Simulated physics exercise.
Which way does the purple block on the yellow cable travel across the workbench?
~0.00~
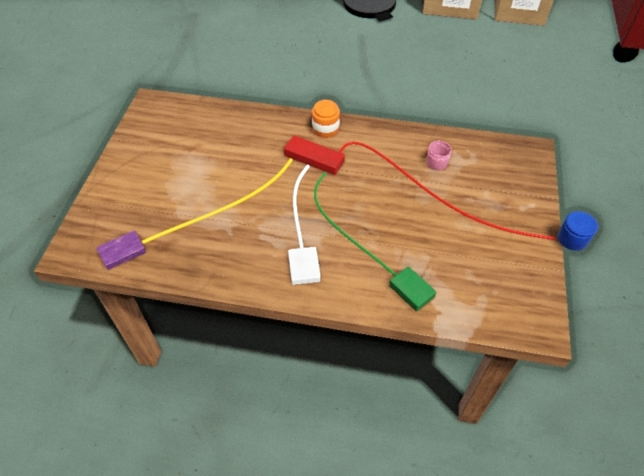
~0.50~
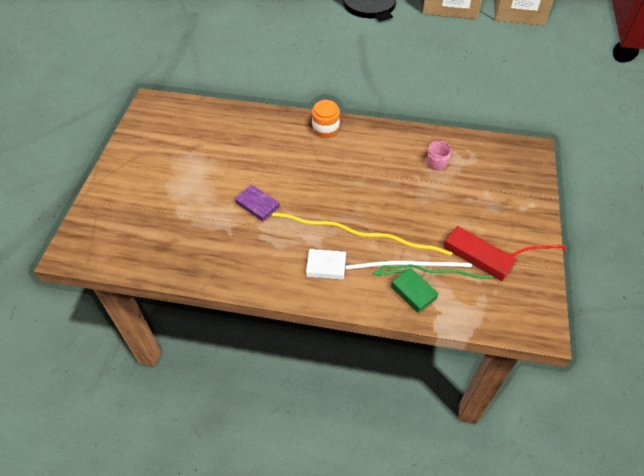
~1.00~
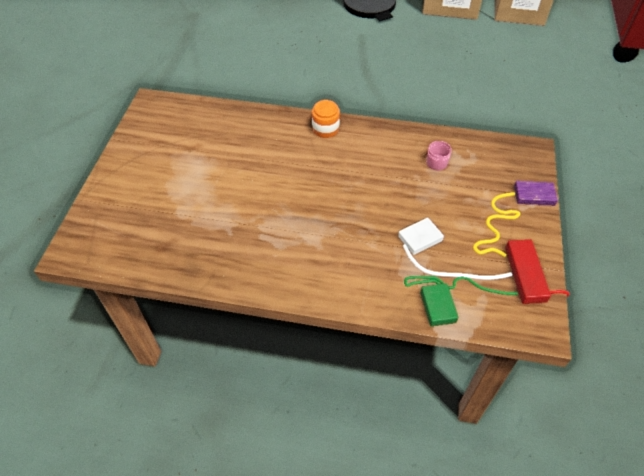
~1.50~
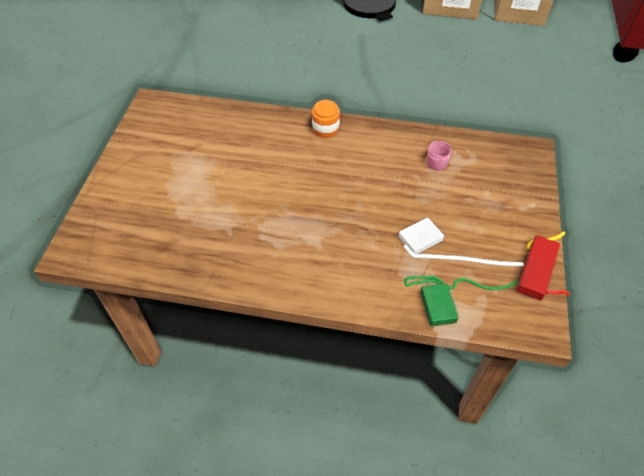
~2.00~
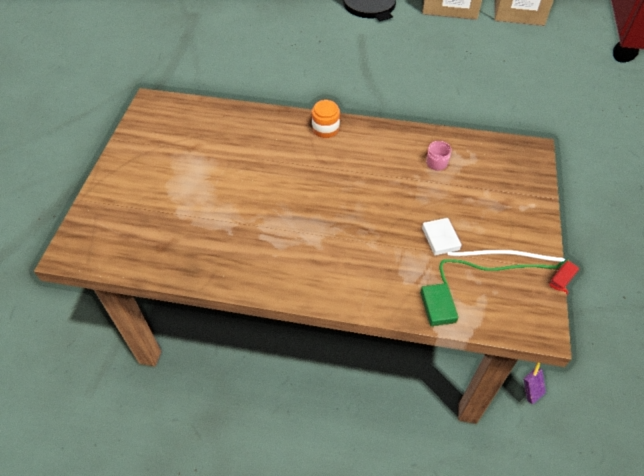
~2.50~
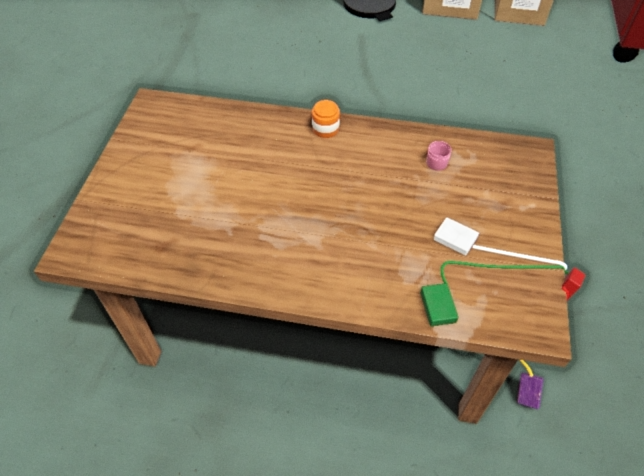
It moves to the right, trailing along with the red strip until it goes over the edge of the workbench.
Workbench with blue speaker dropping off right edge, cabled purple block then red strip following over, white and green blocks remaining.
